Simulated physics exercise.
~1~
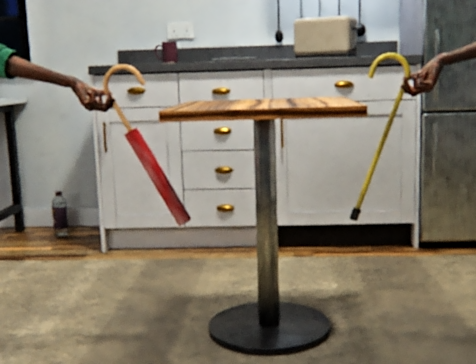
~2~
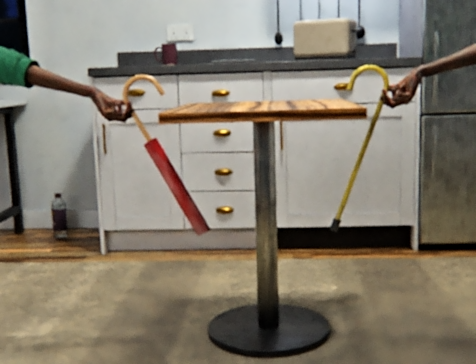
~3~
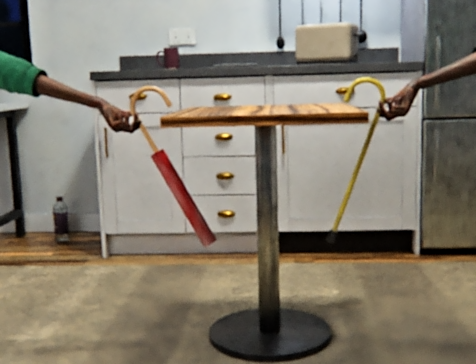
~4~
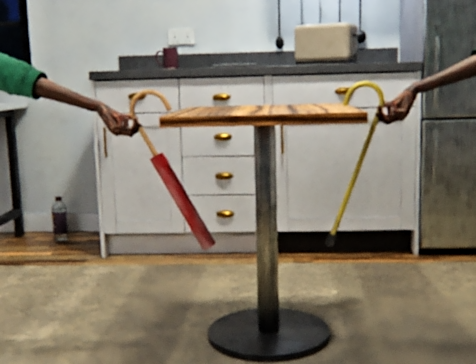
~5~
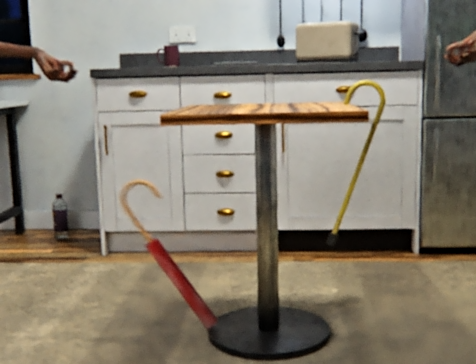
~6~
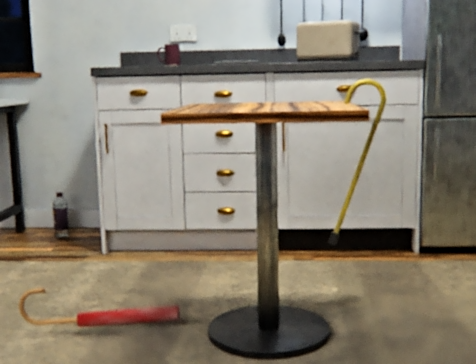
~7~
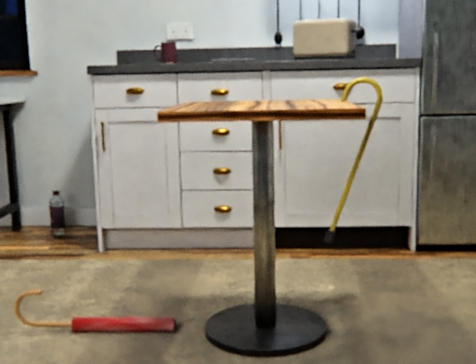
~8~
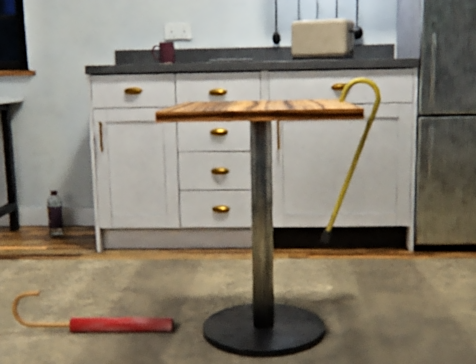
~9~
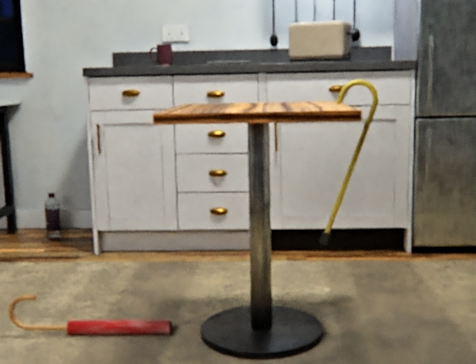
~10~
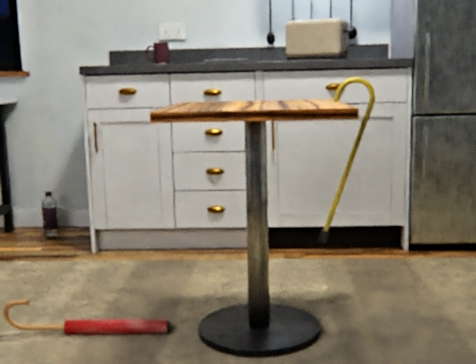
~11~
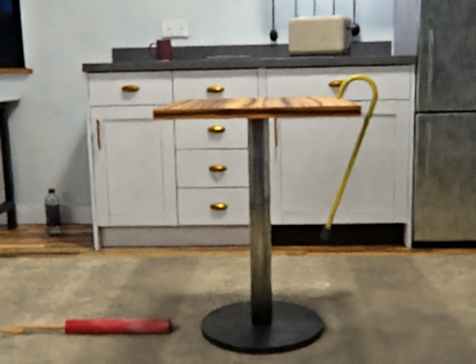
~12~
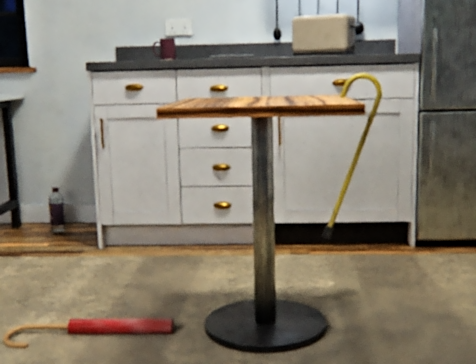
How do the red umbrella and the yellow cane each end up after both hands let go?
The red umbrella falls and ends up lying on the floor to the left of the table. The yellow cane stays hooked on the right edge of the tabletop.
